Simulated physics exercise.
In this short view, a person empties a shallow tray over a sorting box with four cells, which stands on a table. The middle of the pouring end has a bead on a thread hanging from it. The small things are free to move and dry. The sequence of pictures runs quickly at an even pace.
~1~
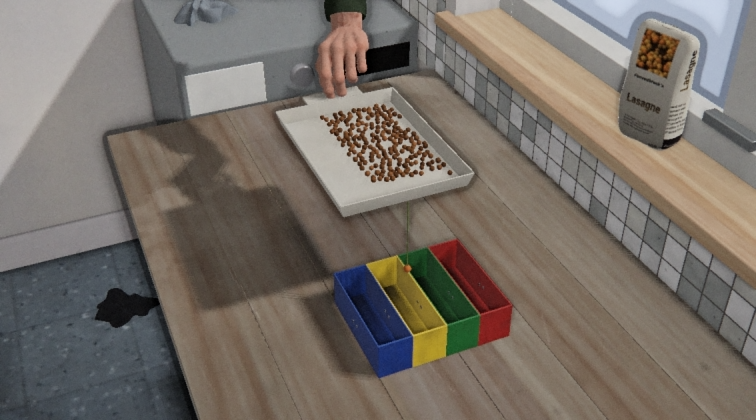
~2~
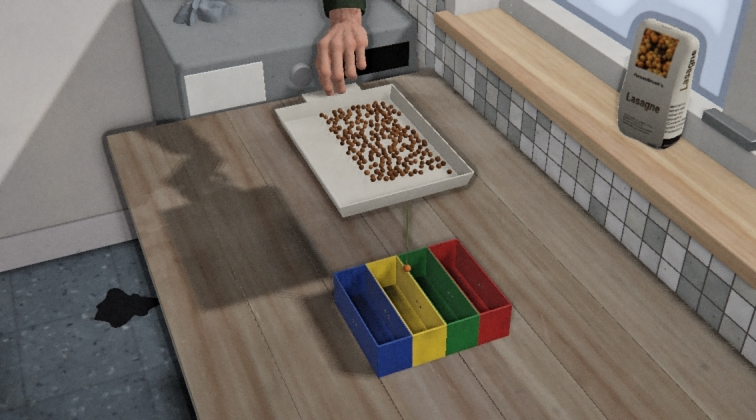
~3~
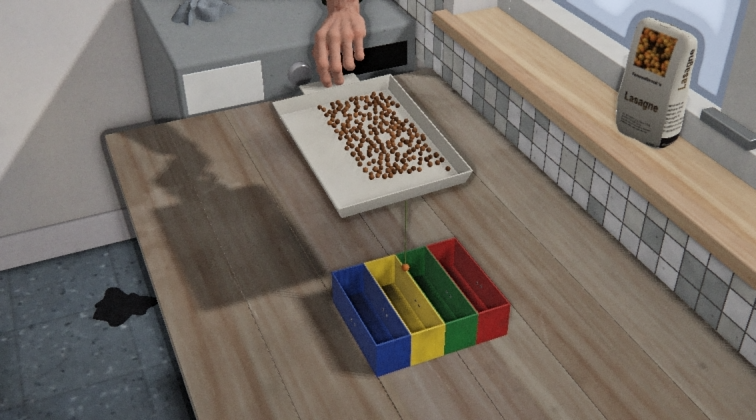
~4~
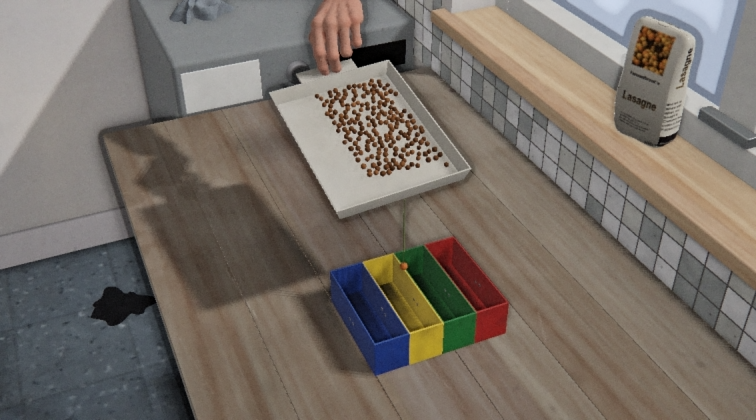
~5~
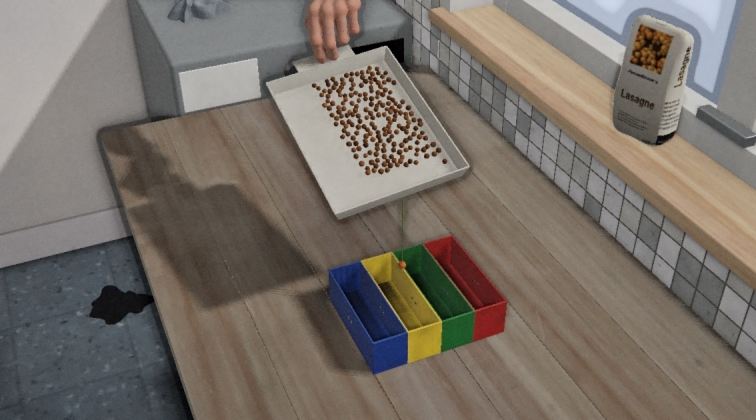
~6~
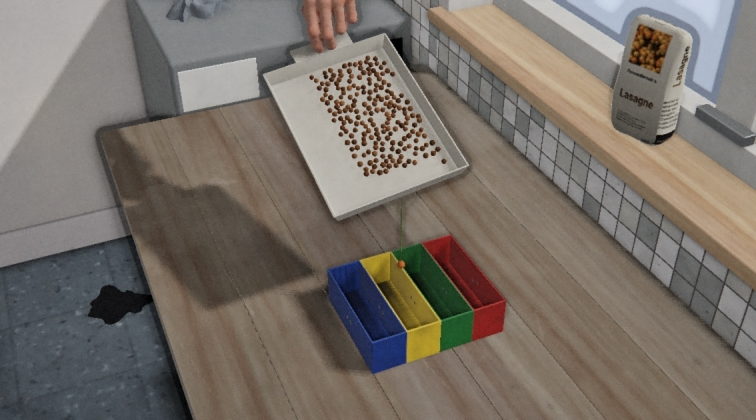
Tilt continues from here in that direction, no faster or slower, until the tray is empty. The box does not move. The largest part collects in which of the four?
In the blue cell.
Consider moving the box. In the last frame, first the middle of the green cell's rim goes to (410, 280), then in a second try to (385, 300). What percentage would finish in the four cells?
You'd see roughly 80 per cent first and roughly 100 per cent second.
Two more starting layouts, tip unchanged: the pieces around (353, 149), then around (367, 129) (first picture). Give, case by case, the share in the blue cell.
In order, 50 % then 40 %.
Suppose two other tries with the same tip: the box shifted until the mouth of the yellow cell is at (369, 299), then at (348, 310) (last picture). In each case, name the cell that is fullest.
In order of the tries: The blue cell and the yellow one.
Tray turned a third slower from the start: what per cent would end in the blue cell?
Roughly 50 %.
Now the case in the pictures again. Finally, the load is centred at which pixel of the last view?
Around (357, 343).
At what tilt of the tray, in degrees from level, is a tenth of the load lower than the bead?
The angle is roughly 65° at that point.
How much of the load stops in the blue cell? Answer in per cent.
Result: Around 40 in a hundred.
Just after the last frame, tray tipped steeply; roughly two thirds on the tray; just a few in the blue cell; roughly a third falling or outside the box.
A moment on, tray tipped past a quarter turn; about a tenth on the tray; roughly a quarter in the blue cell; just a few in the yellow cell; just a few in the green cell; roughly two thirds falling or outside the box.
Further on, tray tipped past a quarter turn; roughly a third in the blue cell; just a few in the yellow cell; just a few in the green cell; roughly half falling or outside the box.
When it is over, tray tipped past a quarter turn; roughly a third in the blue cell; just a few in the yellow cell; just a few in the green cell; not one in the red cell; roughly half outside the box.
